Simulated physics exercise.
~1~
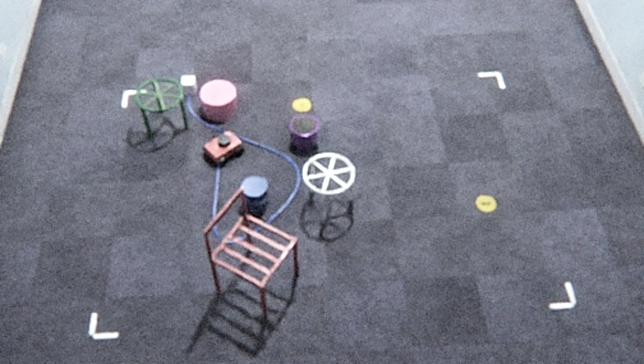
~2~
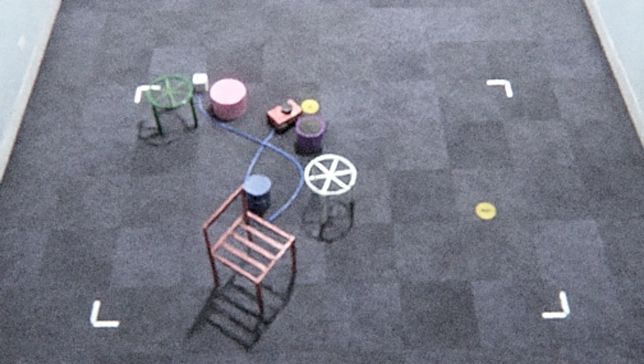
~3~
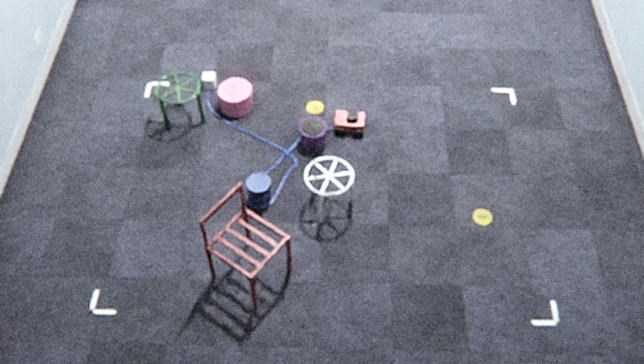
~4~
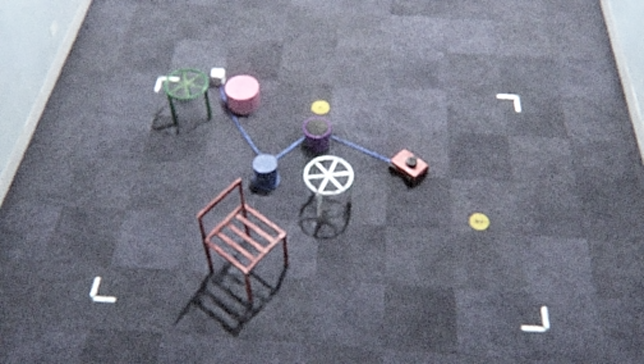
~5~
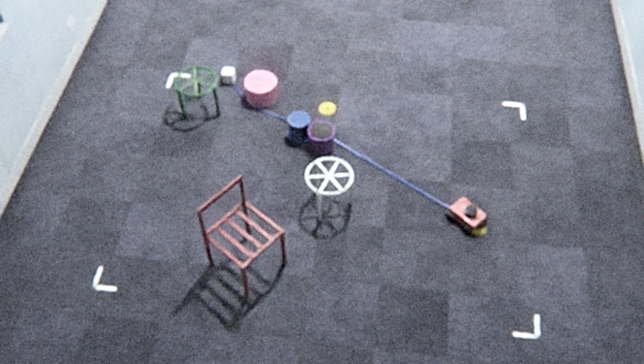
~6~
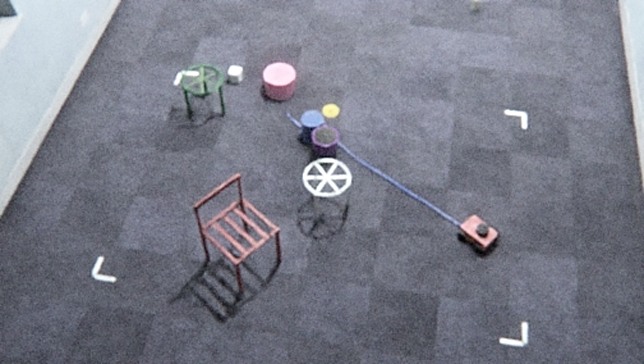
On a dark carpeted hallway floor, a small red cart sits among a pink bucket, a blue bin, a purple pot, two stools and a red chair, trailing a loosely curving blue lead. The cart moves right past the first yellow mark, then heads down and right toward the second. As the lead draws straighter, it drags the blue bin up toward the purple pot, and the pink bucket shifts slightly right. The lead's far end comes free near the green stool and trails behind as the cart stops just beyond the second mark, with the blue bin beside the pot.
